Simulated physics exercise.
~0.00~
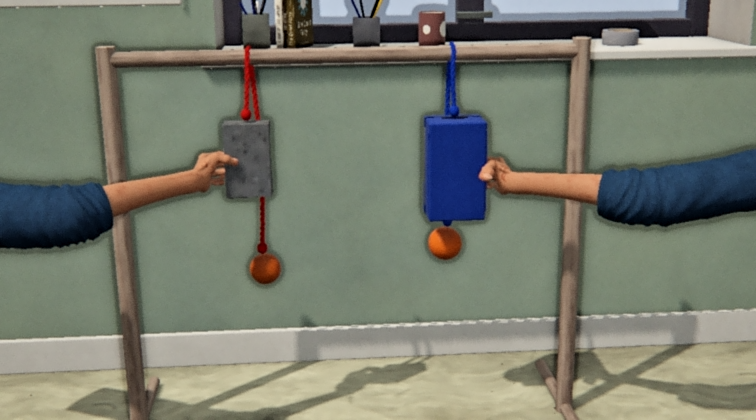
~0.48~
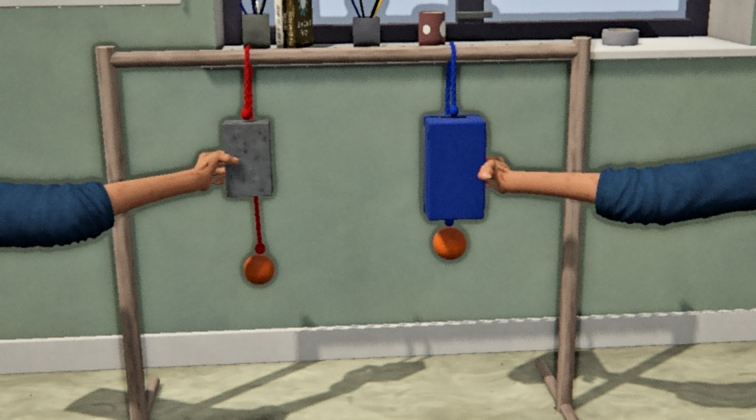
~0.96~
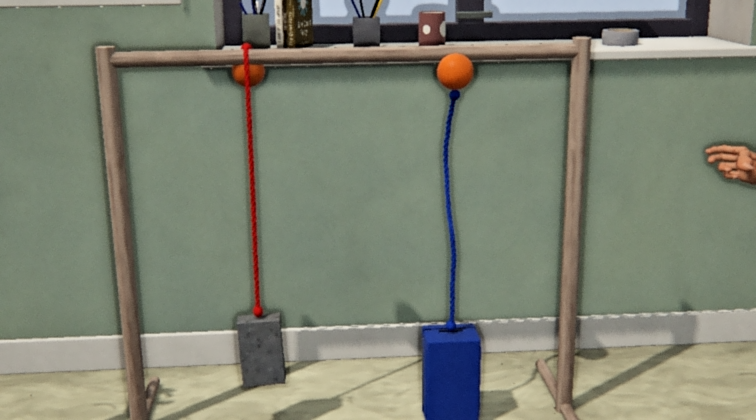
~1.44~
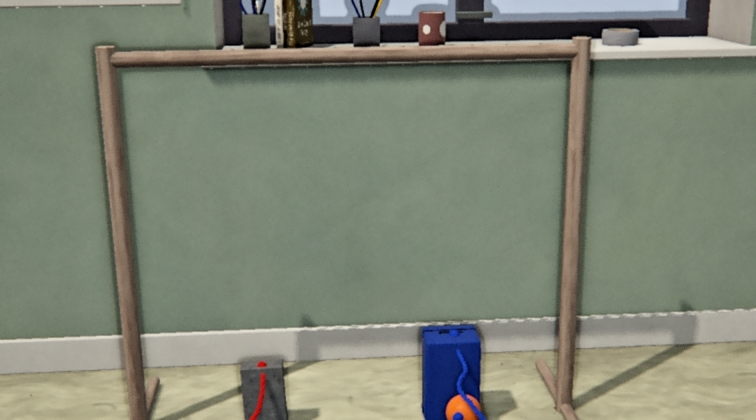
A gray block and a blue case drop from a rail when hands let go, landing on the floor.
